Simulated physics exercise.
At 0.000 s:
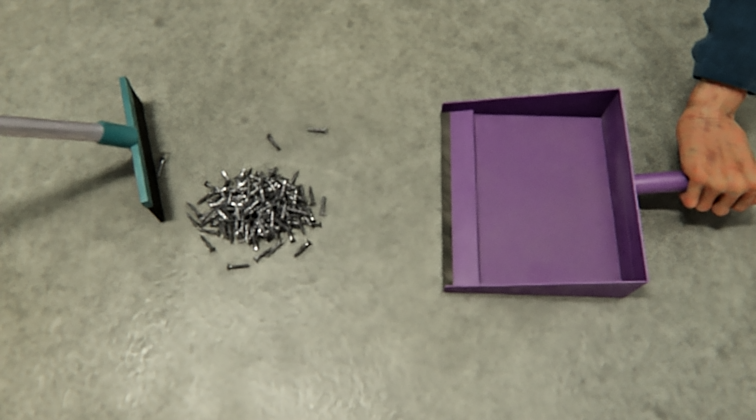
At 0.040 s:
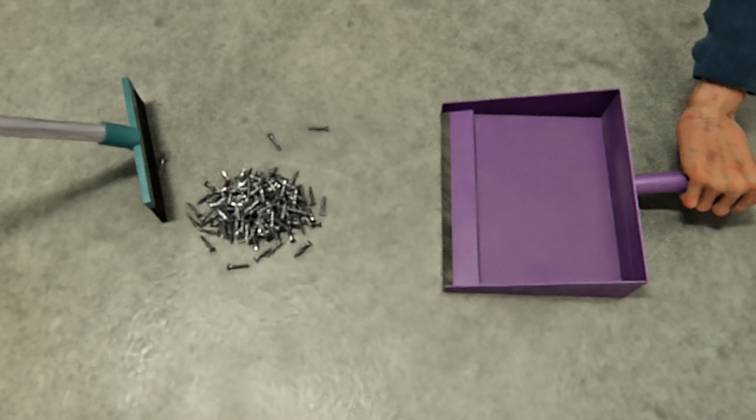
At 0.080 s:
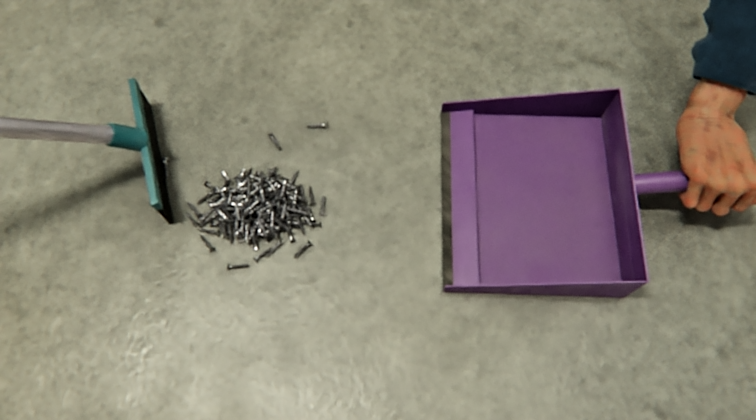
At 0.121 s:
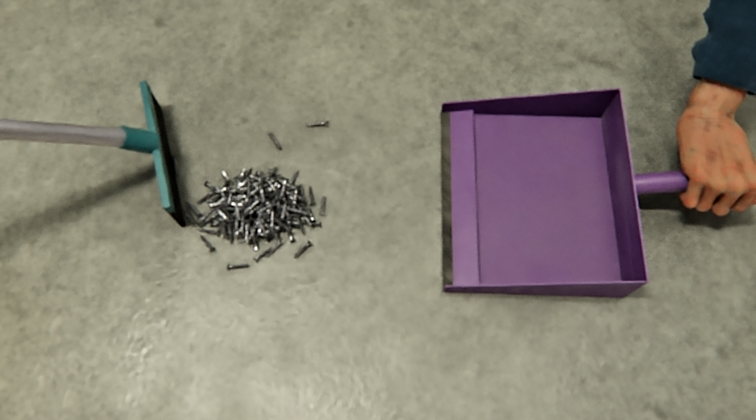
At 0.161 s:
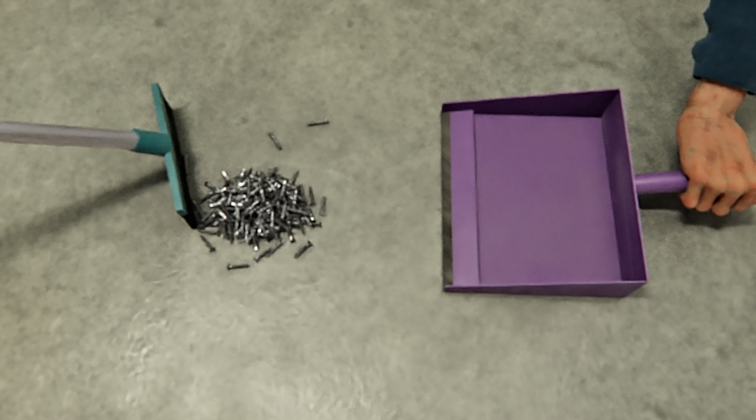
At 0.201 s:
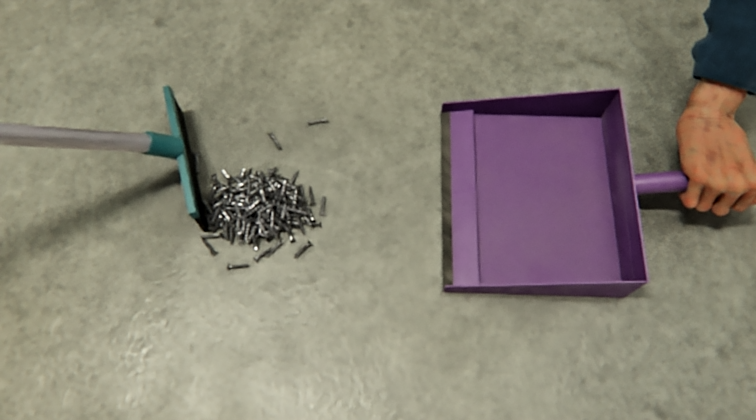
A hand holds a purple dustpan still while a teal blade slides right against scattered screws.
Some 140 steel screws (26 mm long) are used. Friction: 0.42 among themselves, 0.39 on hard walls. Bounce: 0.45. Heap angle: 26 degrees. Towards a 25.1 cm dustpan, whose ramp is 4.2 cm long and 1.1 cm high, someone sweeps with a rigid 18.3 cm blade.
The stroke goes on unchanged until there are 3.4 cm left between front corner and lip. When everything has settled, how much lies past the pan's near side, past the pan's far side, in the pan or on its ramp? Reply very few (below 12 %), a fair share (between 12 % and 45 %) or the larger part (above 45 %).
Past the pan's near side - very few; past the pan's far side - very few; in the pan or on its ramp - very few.
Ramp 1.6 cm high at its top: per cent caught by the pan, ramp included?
Near 0 per cent, then.
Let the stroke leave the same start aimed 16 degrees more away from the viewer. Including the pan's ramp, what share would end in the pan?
That gives near 0 in a hundred.
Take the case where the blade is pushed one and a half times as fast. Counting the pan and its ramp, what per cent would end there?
In that case close to 5 per cent.
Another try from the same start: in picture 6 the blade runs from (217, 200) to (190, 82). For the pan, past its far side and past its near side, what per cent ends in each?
Split: Pan = 10, far = 5, near = 0.
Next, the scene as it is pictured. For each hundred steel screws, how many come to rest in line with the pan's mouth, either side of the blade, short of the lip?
Some 95 per cent of them end up there.
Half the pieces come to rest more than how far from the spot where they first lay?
I'd say close to 20 cm.
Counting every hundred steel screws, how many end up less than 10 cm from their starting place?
I'd guess some 10 per cent.
After 0.53 s, middle of the blade 20 cm from the lip; 0 % over the lip, far side 0 %, near side 0 %.
After 0.75 s, middle of the blade 12 cm from the lip; 0 % over the lip, far side 0 %, near side 0 %.
Then, at 1.09 s, middle of the blade 6 cm from the lip; 0 % over the lip, far side 0 %, near side 5 %.
By 1.8 s all is still; near side 5 %, far side 0 %, pan 0 %, in front of the lip or behind the blade 95 %.
